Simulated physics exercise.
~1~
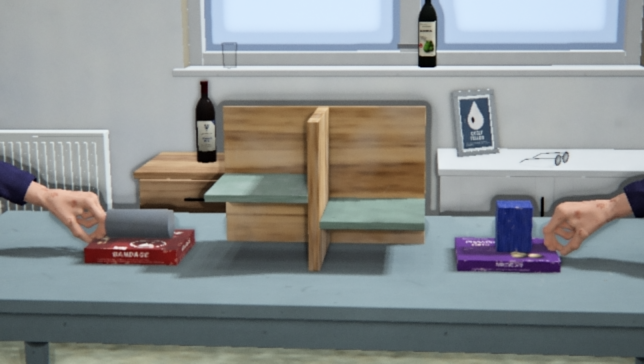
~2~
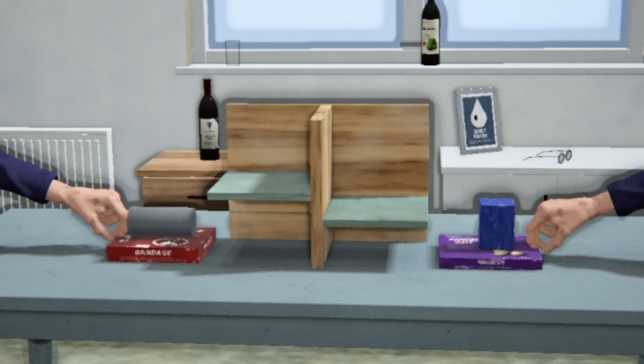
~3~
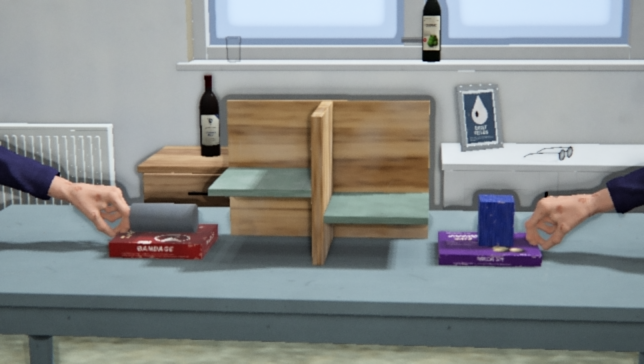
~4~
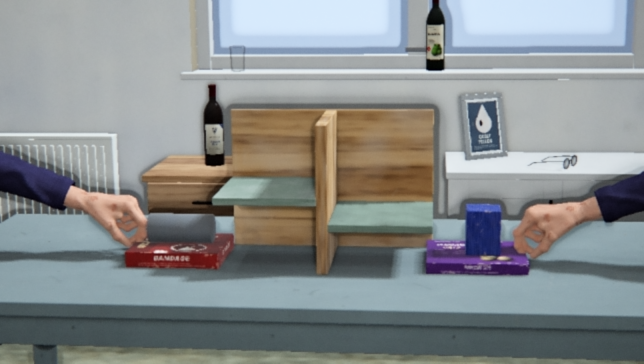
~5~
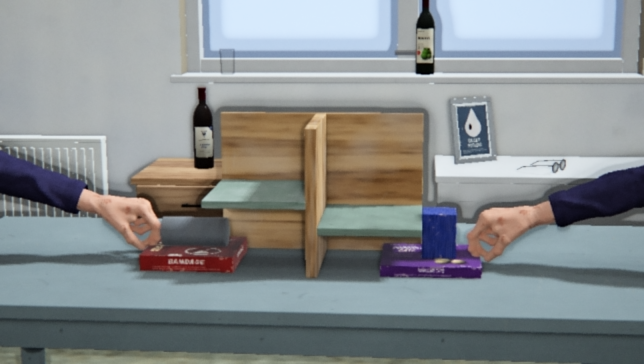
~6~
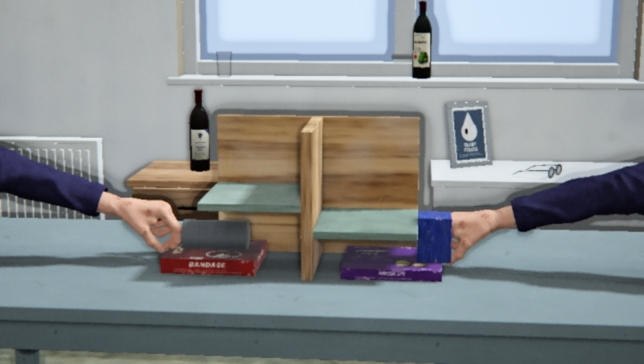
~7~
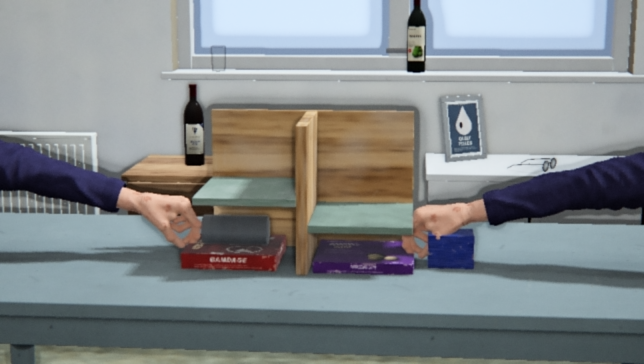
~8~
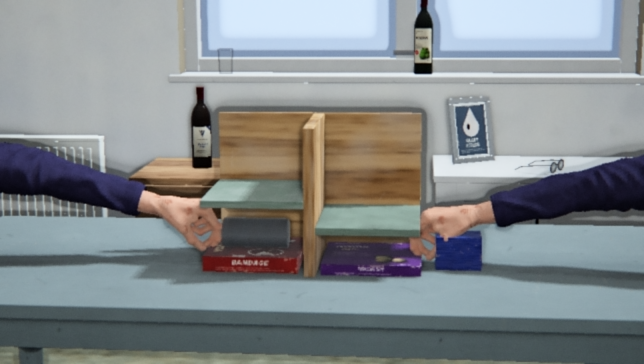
In a grey-walled room with a window, a slightly swaying camera faces a blue-grey table holding a wooden stand with two pale green shelves and a central divider. At left, a hand pushes a red box carrying a grey cylinder lying on its side; at right, another hand pushes a purple packet carrying an upright blue block. Both loads slide slowly inward. The blue block meets the lower right shelf, tilts and topples off onto the table as its packet slides underneath. The grey cylinder passes beneath the higher left shelf, still resting on the red box.
